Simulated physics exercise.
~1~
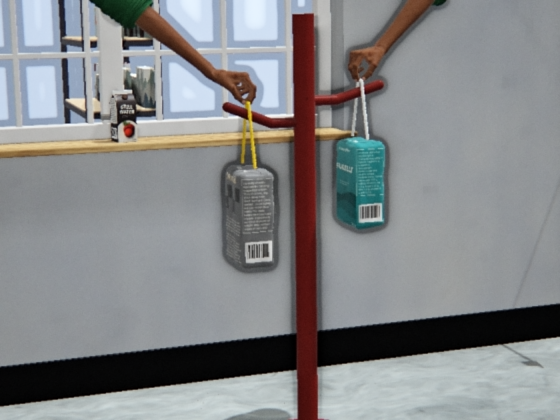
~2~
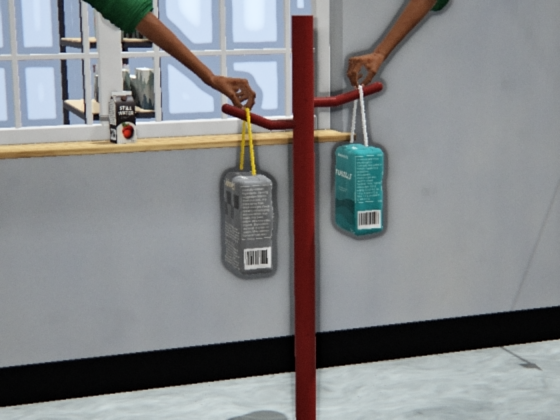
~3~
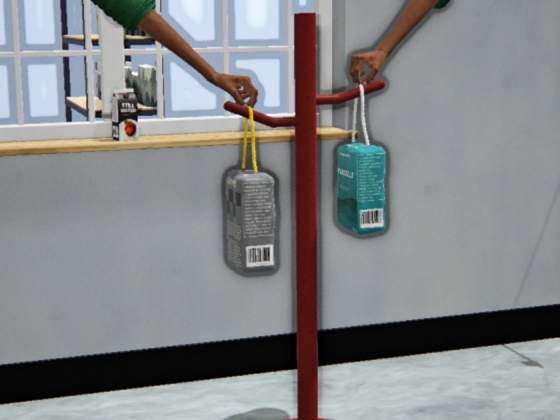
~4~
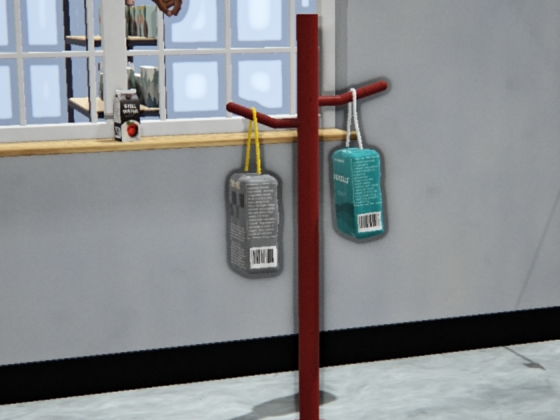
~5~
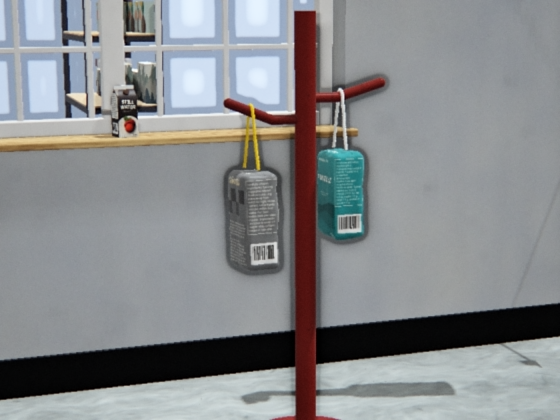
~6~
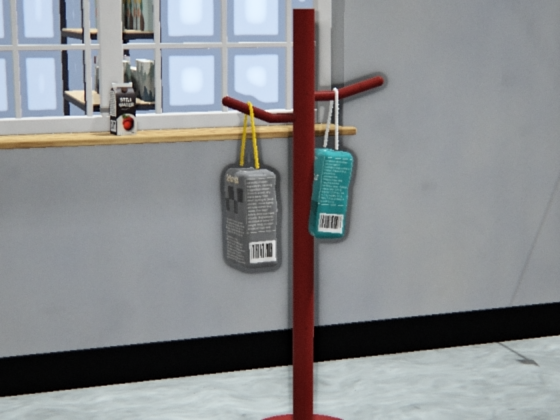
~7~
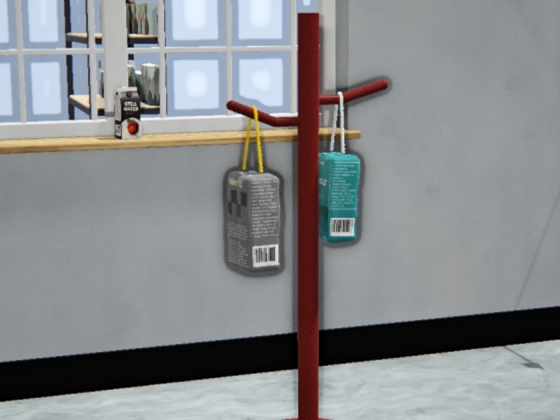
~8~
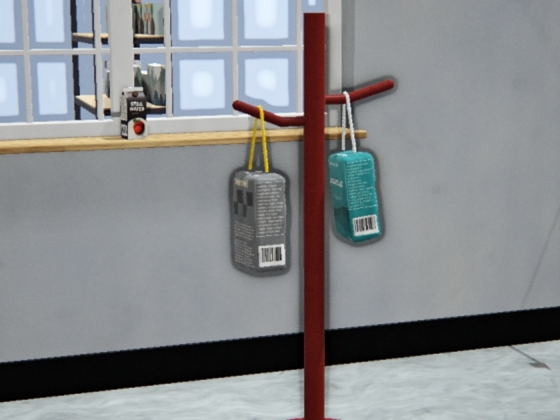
Two hands hung a grey sack and a turquoise sack on the pegs of a red stand, then let go and drew away. The turquoise one swung left toward the post and back right, and both sacks were still hanging at the end.
